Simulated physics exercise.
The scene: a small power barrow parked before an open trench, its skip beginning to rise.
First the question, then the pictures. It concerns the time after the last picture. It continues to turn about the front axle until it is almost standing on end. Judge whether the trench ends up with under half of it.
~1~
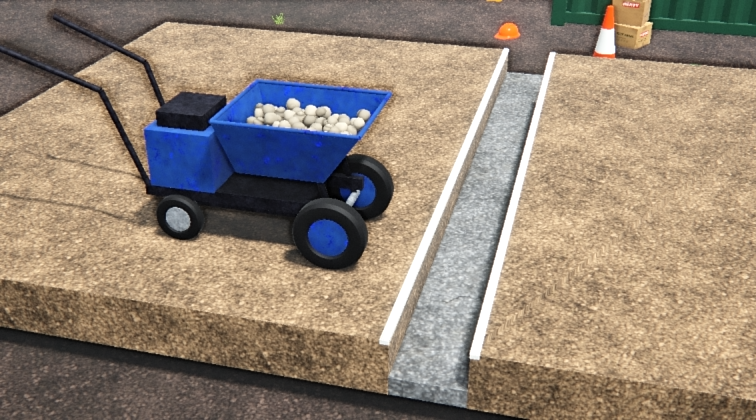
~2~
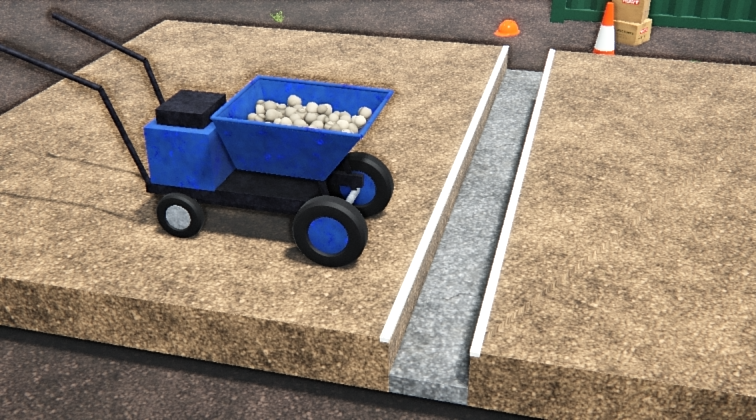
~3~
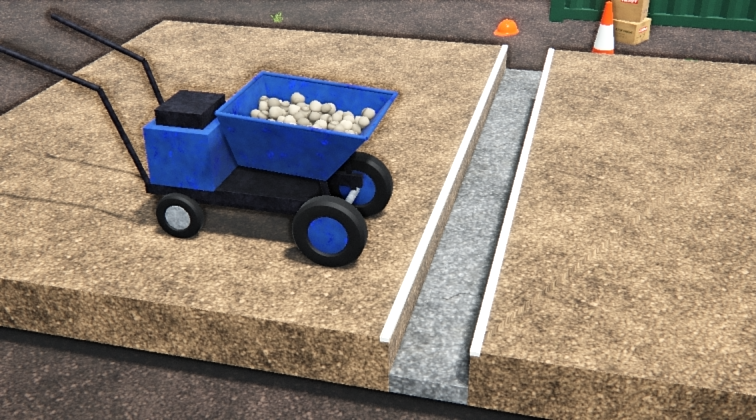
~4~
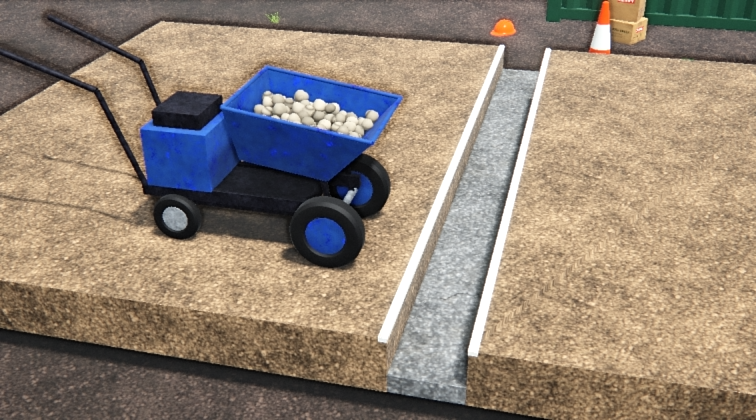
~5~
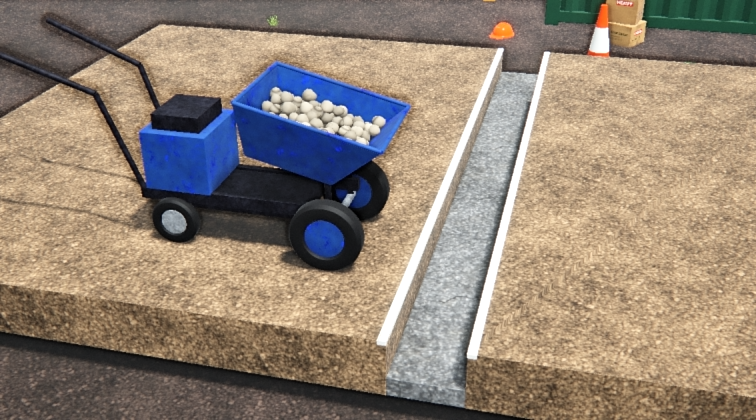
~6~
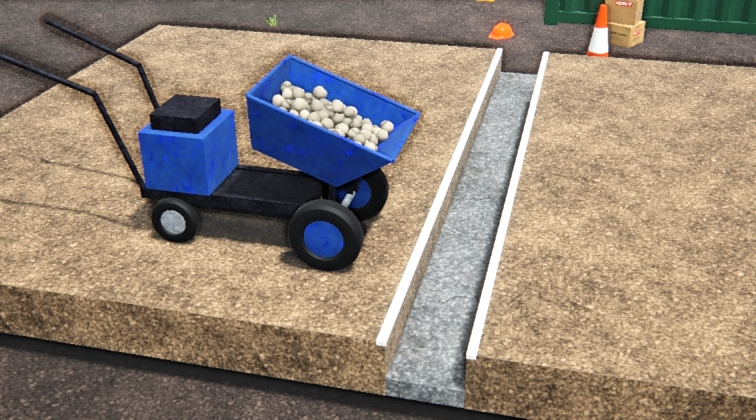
The bulk.
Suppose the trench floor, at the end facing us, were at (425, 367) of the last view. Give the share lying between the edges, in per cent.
Something like 70 %.
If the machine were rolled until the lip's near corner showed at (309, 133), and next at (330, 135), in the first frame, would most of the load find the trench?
Result A - a majority; result B - a majority.
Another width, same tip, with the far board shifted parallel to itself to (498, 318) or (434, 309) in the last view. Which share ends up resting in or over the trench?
Near 100 % and 0 %.
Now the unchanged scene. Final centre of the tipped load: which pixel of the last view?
The centre comes to rest near (471, 279).
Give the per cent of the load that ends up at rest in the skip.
Some 0 in a hundred.
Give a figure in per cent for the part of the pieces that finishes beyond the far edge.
About 20 per cent.
Shortly afterwards, skip tipped steeply; the whole lot in the skip.
Next, skip tipped right over; near two thirds in the skip; near a third in or heaped over the trench; a little beyond it; only a few falling.
Some moments later, skip tipped right over; the bulk in or heaped over the trench; near a quarter beyond it.
In the end, skip tipped right over; the bulk in or heaped over the trench; near a quarter beyond it.
